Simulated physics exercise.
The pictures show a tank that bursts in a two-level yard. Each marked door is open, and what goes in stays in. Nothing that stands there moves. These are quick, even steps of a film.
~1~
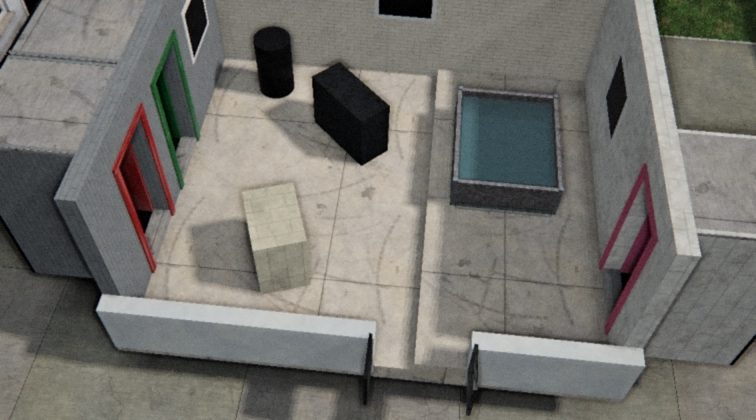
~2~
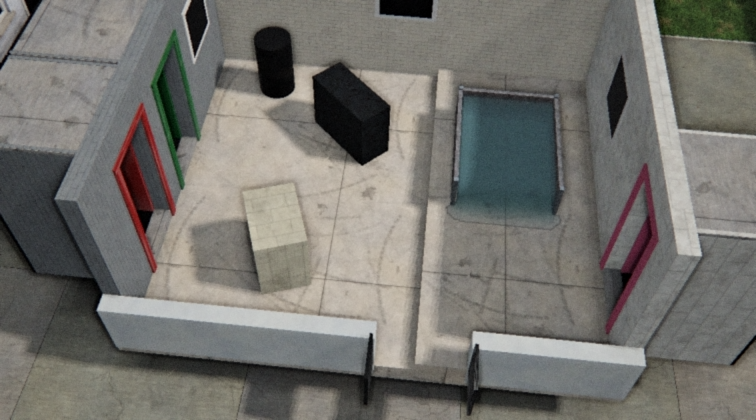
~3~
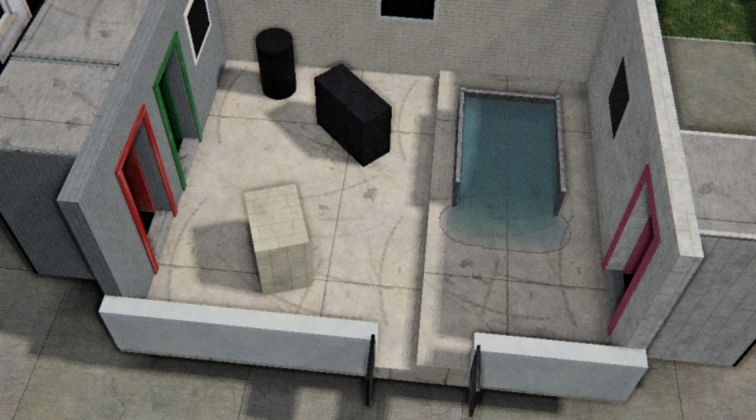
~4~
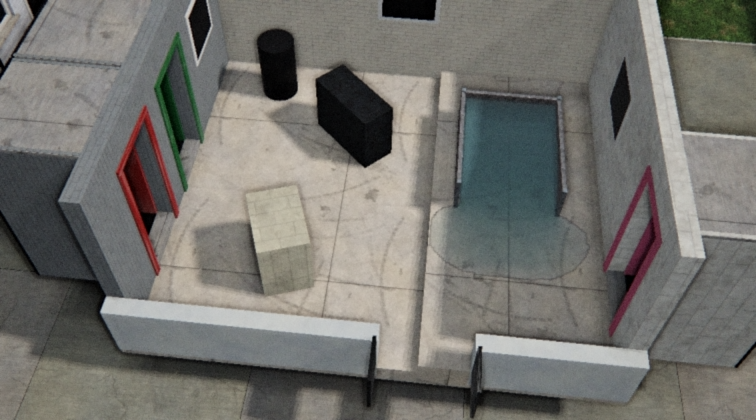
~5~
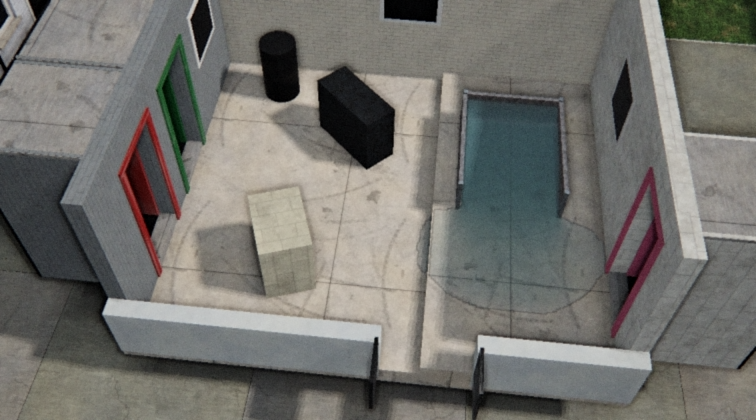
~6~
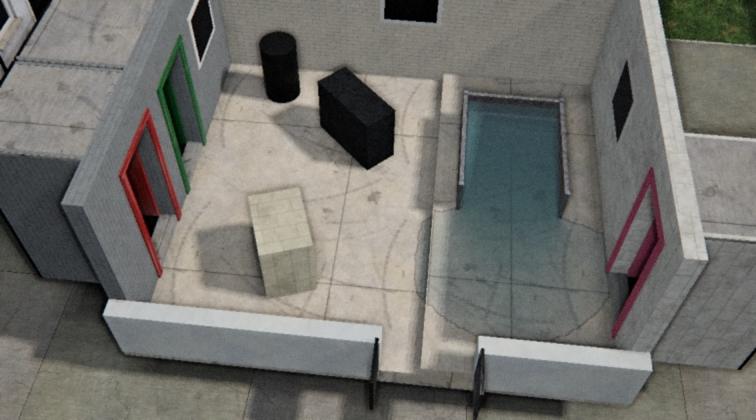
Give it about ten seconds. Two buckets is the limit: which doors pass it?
The pink door floods; the green door holds within the limit; the red door holds within the limit.
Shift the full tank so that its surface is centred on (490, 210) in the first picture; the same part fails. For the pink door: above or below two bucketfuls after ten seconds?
My reading: The pink one lets more in.
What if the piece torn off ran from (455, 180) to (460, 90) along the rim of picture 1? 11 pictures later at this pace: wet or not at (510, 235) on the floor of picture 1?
Verdict: Dry.
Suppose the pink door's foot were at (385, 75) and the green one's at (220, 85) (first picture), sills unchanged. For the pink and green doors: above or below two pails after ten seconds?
One by one: Pink stays under; green keeps below it.
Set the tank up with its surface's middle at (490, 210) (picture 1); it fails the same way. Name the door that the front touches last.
That is the green one.
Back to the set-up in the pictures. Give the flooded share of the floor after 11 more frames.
I make it 30 per cent.
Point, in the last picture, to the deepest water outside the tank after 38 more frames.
Close to (143, 329).
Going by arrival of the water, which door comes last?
Last comes the green-painted one.
A moment on, water covers 25 % of the floor; the pink door wet at the sill, nothing in, the green door not reached, the red door not reached.
Next, water covers 30 % of the floor; the pink door under two buckets in, the green door not reached, the red door not reached.
Then, water covers 35 % of the floor; the pink door over two buckets in, the green door not reached, the red door not reached.
Later, water covers 55 % of the floor; the pink door over two buckets in, the green door wet at the sill, nothing in, the red door wet at the sill, nothing in.
In the end, water covers 85 % of the floor; the pink door over two buckets in, the green door wet at the sill, nothing in, the red door wet at the sill, nothing in.
